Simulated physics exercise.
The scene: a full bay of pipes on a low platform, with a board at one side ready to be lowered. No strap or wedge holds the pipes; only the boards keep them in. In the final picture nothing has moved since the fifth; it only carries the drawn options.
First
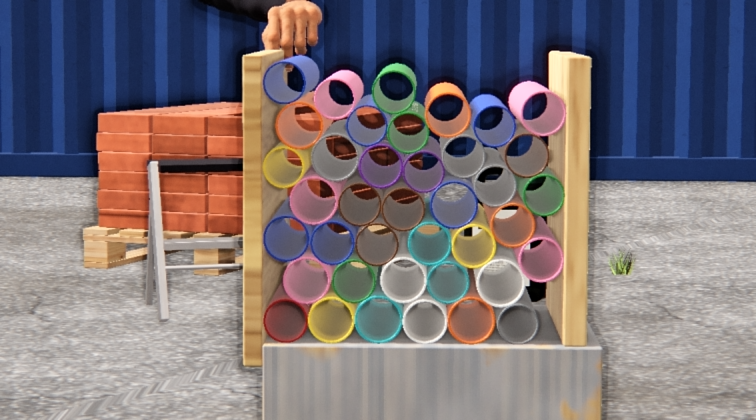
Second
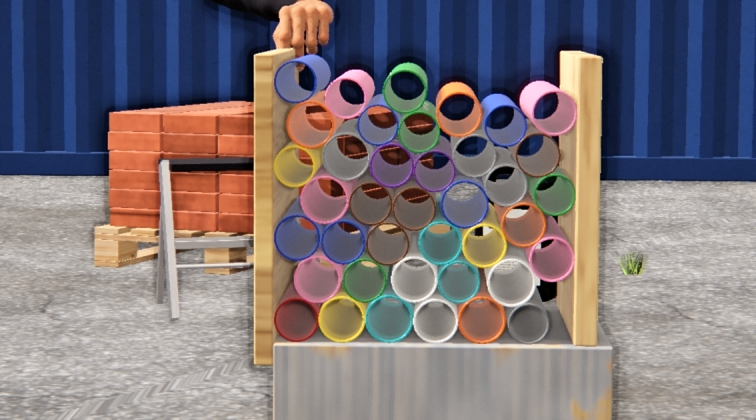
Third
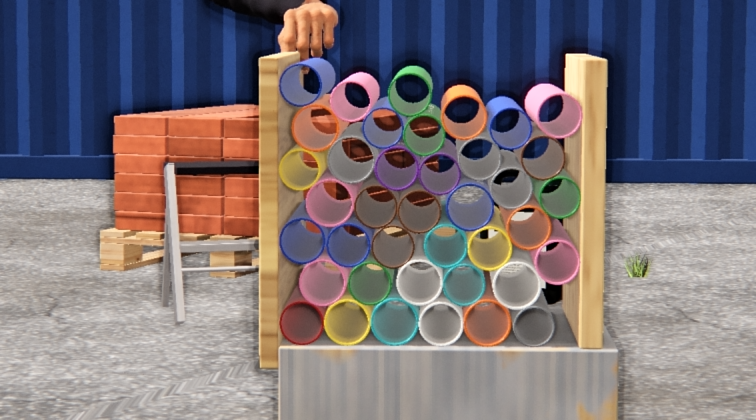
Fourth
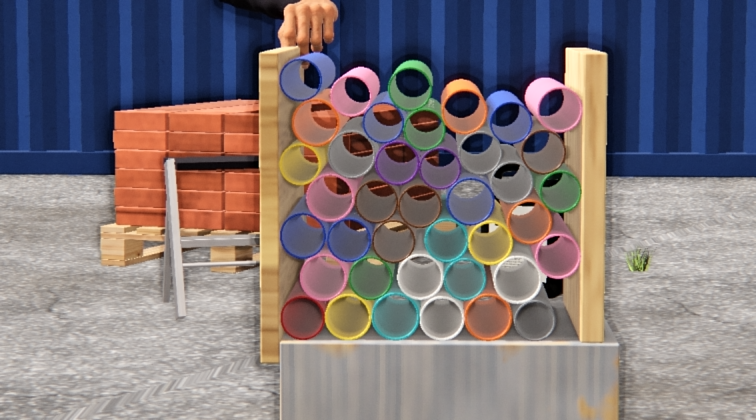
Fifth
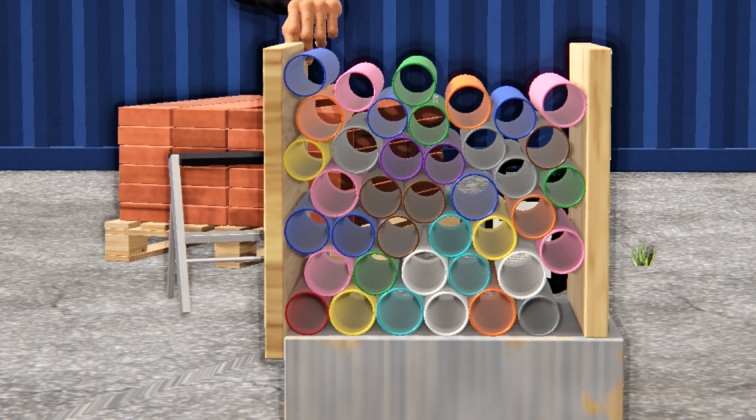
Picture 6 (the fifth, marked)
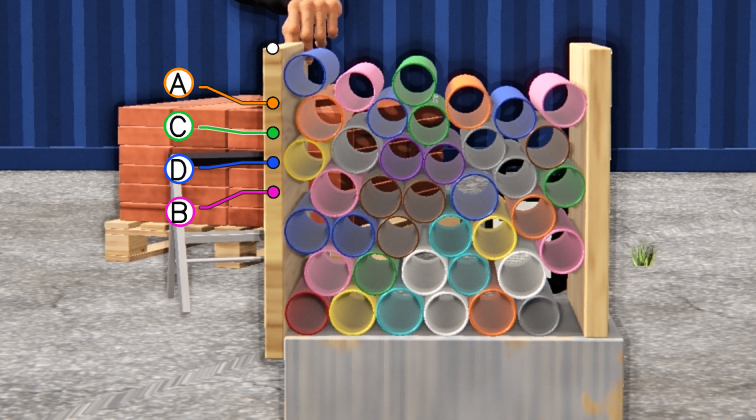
Colorful pipes sat stacked between two upright wooden boards on a low grey platform, a hand resting at the top of the left board. The view shifted slightly, but the pipes stayed put.
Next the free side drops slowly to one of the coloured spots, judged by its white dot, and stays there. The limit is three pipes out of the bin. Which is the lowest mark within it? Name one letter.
Down to B.
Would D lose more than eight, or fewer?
Fewer than eight.
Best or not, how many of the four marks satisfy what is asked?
The number is four.
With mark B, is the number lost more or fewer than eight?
At B, fewer than eight.
On the marked copy, A at (273, 103); B at (273, 192); C at (273, 133); D at (273, 162); the white dot at (272, 48).
With B. Early on, top of the board (283, 112).
Further on, top of the board (284, 188).
At the end, top of the board (284, 192), one out over the board.
As for the rest, A none out over the board; C one out over the board; D one out over the board.
